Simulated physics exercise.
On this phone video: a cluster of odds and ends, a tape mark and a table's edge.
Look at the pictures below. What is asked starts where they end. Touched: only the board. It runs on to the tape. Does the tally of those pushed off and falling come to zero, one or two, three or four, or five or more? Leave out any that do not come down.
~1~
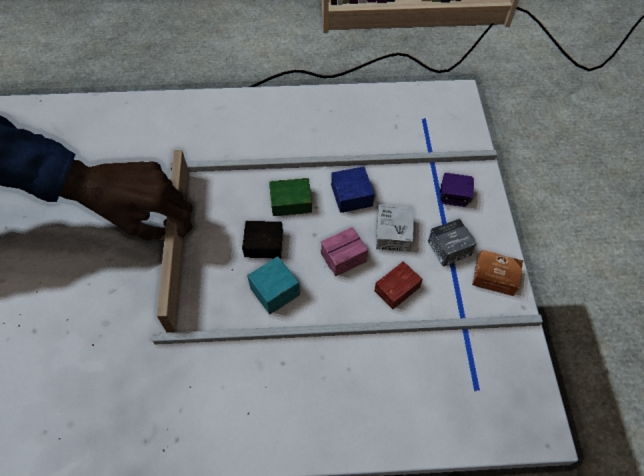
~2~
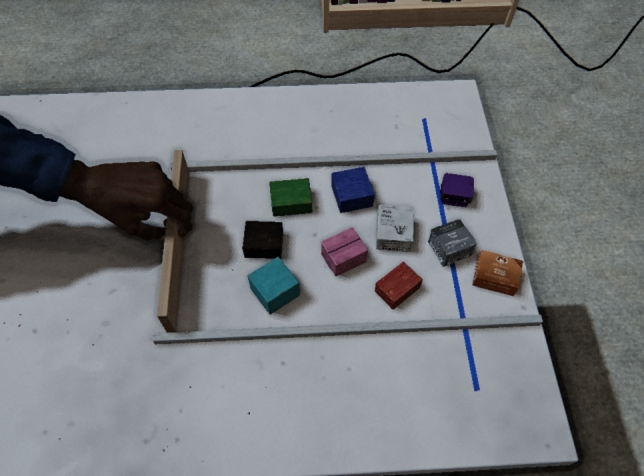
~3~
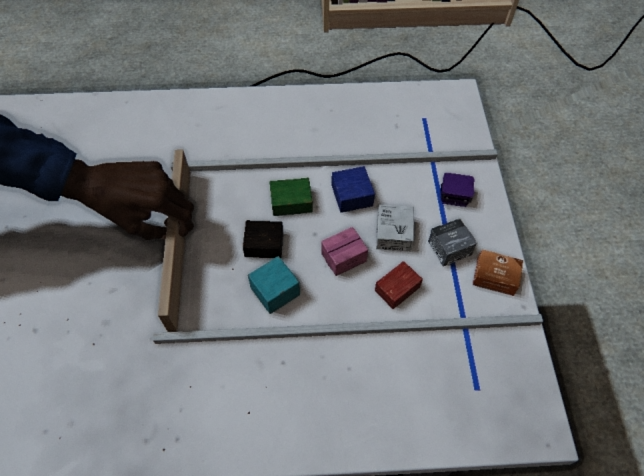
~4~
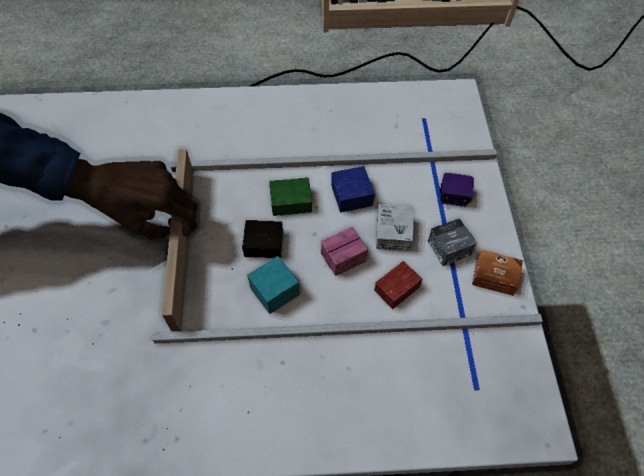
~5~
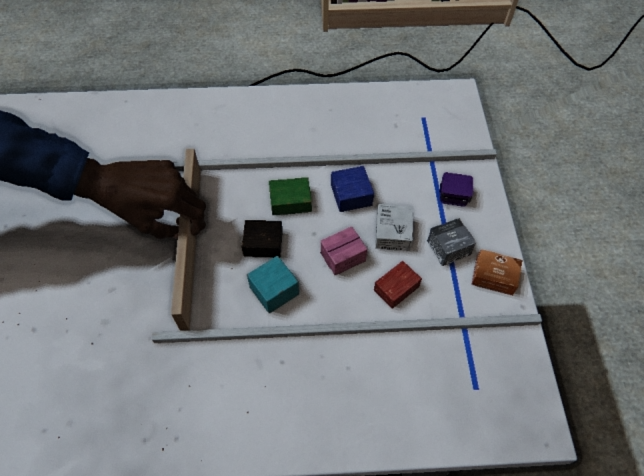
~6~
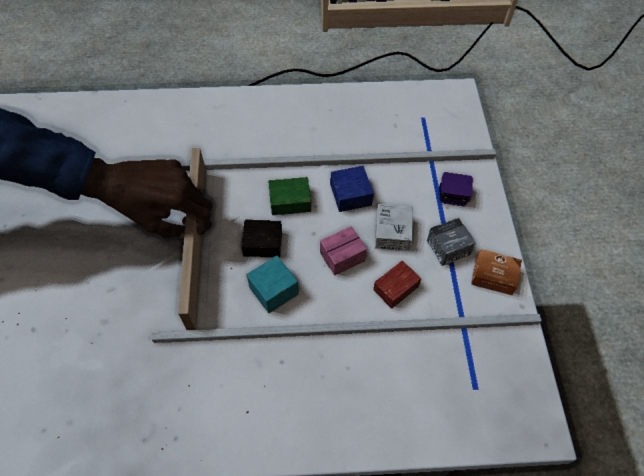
I expect the drop count to reach three but not five.
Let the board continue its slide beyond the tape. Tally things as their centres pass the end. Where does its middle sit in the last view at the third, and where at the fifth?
Around (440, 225); afterwards around (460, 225).
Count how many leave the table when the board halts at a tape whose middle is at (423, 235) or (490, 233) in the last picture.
First 0, second 7.
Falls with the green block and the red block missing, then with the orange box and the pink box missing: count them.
1 in the first case, 2 in the second.
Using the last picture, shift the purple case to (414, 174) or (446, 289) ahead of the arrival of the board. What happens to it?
Place by place, it goes down, then goes down.
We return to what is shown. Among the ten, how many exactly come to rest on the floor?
It is 3, no more and no fewer.
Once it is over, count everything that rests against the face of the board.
3.
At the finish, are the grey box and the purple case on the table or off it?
The grey box ends up off and the purple case ends up off.
A little later, none off yet; orange box at rest near (497, 272); purple case at rest near (455, 190); grey box at rest near (451, 242).
Next, none off yet; orange box moving near (505, 277); purple case at rest near (458, 189); grey box shifted about its own width near (476, 239).
When it is over, the number that fall off is three or four; down, grey box, purple case and orange box.
